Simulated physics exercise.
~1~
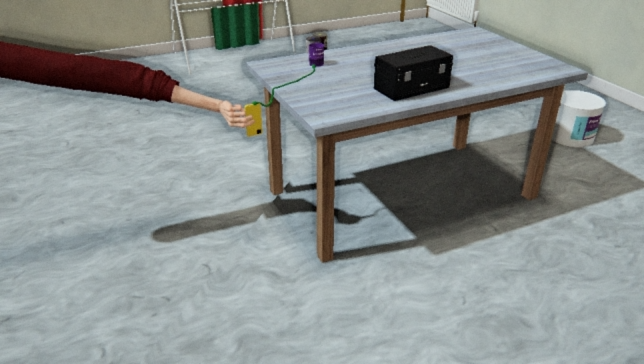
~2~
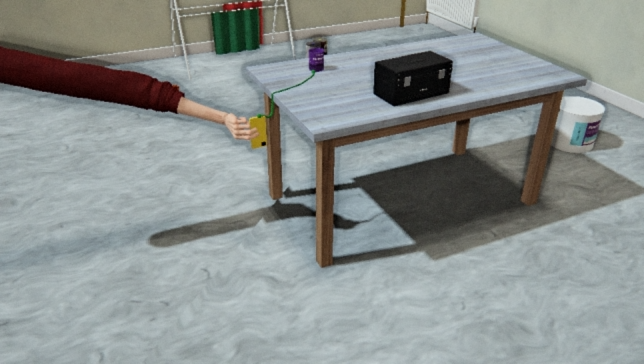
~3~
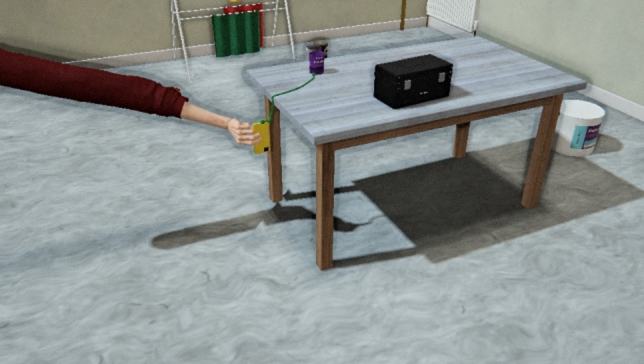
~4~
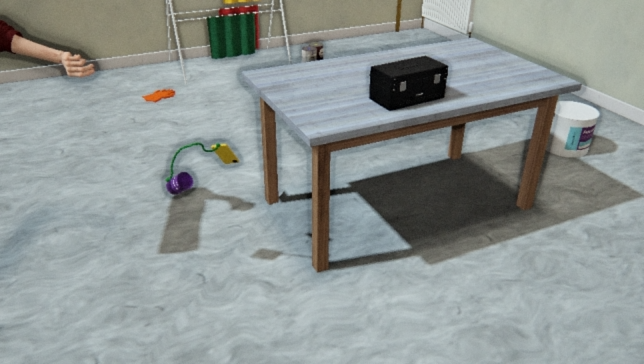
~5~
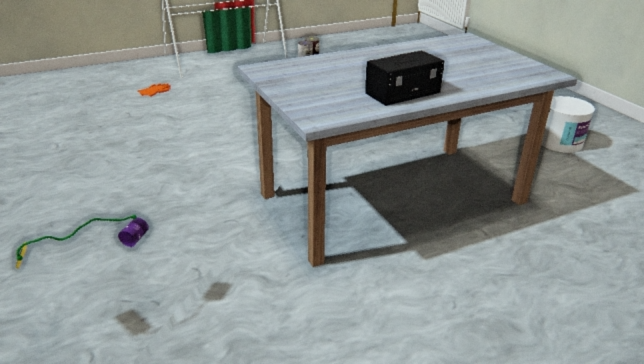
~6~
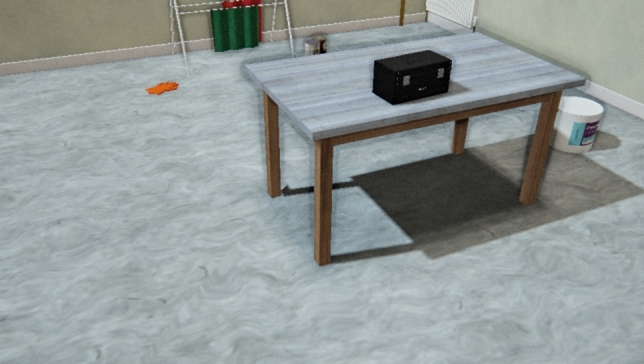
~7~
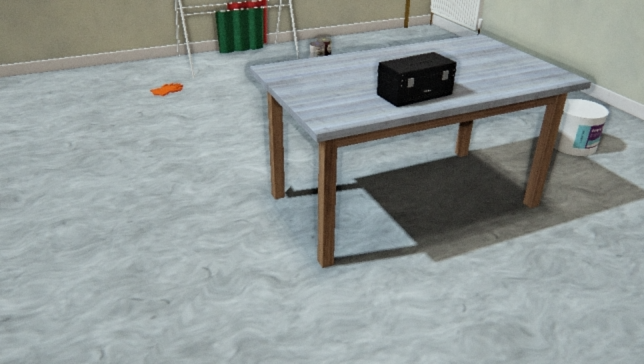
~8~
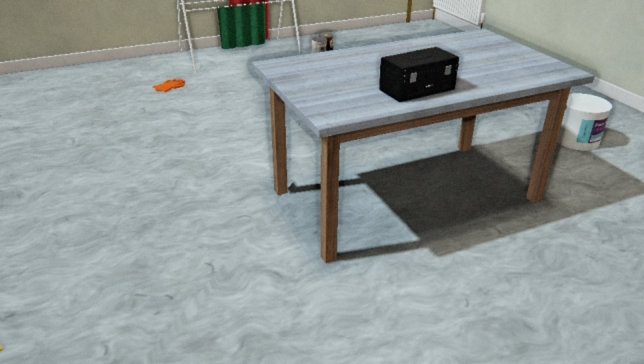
Beside a table, a hand releases a corded yellow phone, dragging a purple cup down.
